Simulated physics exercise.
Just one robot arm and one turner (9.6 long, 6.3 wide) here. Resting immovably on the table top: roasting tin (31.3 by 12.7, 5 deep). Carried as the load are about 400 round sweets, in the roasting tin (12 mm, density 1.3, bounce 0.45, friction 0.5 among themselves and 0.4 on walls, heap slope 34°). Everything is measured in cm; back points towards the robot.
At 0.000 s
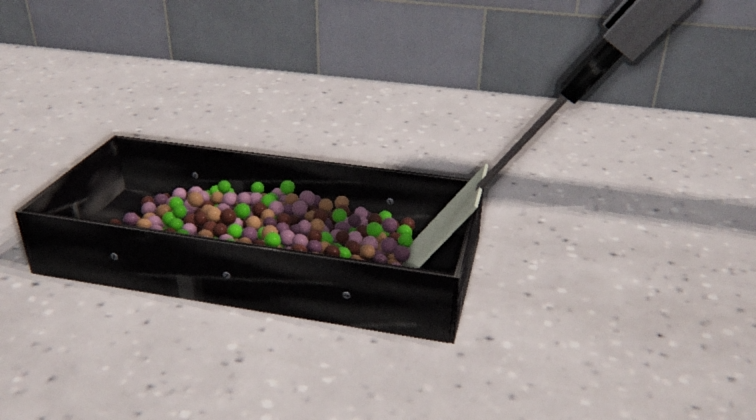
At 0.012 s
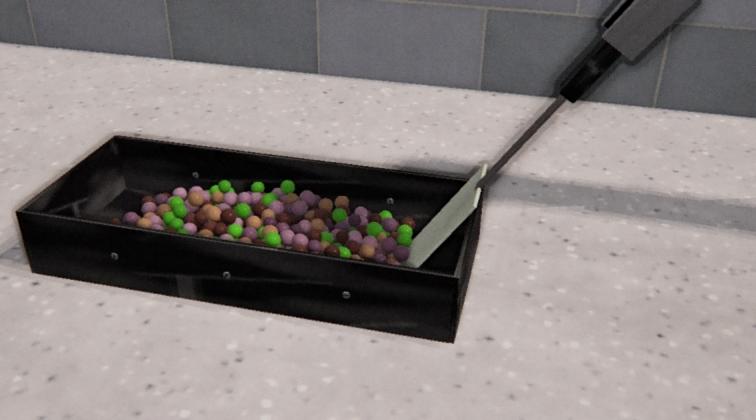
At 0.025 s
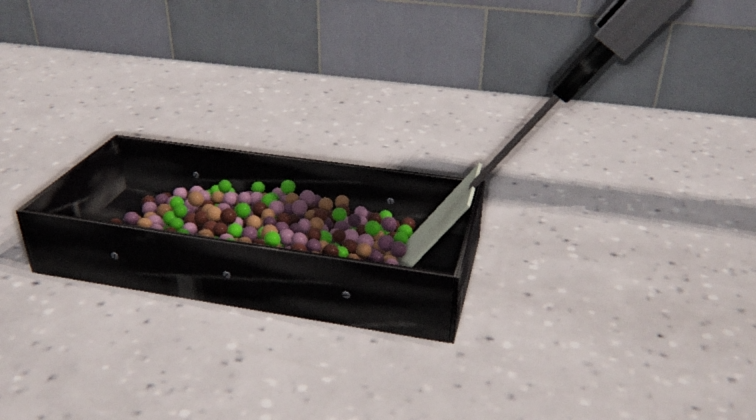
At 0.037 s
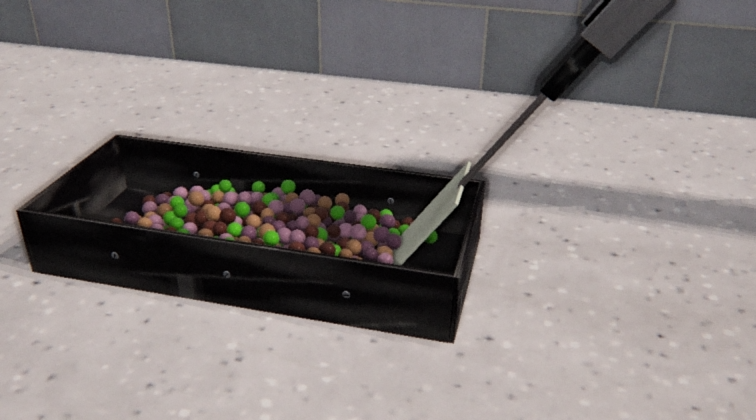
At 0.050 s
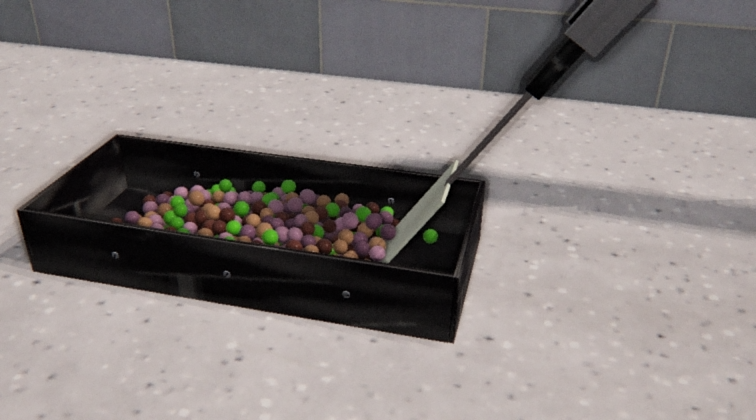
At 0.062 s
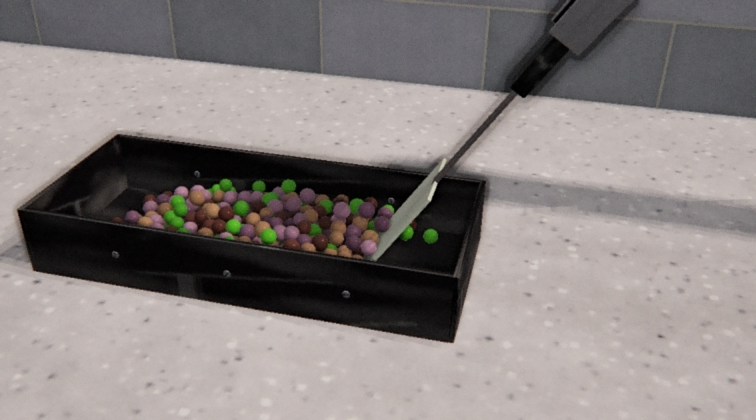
A turner held by a robot arm dipped into the right end of a black roasting tin and slid left against the colourful round sweets, leaving a couple of green ones behind it.
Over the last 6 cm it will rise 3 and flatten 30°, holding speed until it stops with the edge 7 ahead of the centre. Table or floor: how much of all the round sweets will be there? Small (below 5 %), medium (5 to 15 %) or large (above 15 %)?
Small.
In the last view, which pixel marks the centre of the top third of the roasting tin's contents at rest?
Pixel estimate: About (124, 204).
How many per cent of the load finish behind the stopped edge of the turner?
Some 40 percent of the load.
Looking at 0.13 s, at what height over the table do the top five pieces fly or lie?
Roughly 7 centimetres.
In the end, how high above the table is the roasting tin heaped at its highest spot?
Height at rest: Roughly 5.5 cm.
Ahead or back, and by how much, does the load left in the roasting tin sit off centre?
Ahead of centre, near 7.0 centimetres.
After 0.13 s, sloping 56°, highest piece 8 above the table; 403 in the roasting tin.
After 0.21 s, sloping 47°, highest piece 8 above the table; 403 in the roasting tin.
After 0.44 s, sloping 26°, highest piece 5 above the table; 403 in the roasting tin.
After 1.49 s, sloping 26°, highest piece 5 above the table; 403 in the roasting tin.
At rest, 403 in the roasting tin. That is 0 % on the table or floor.
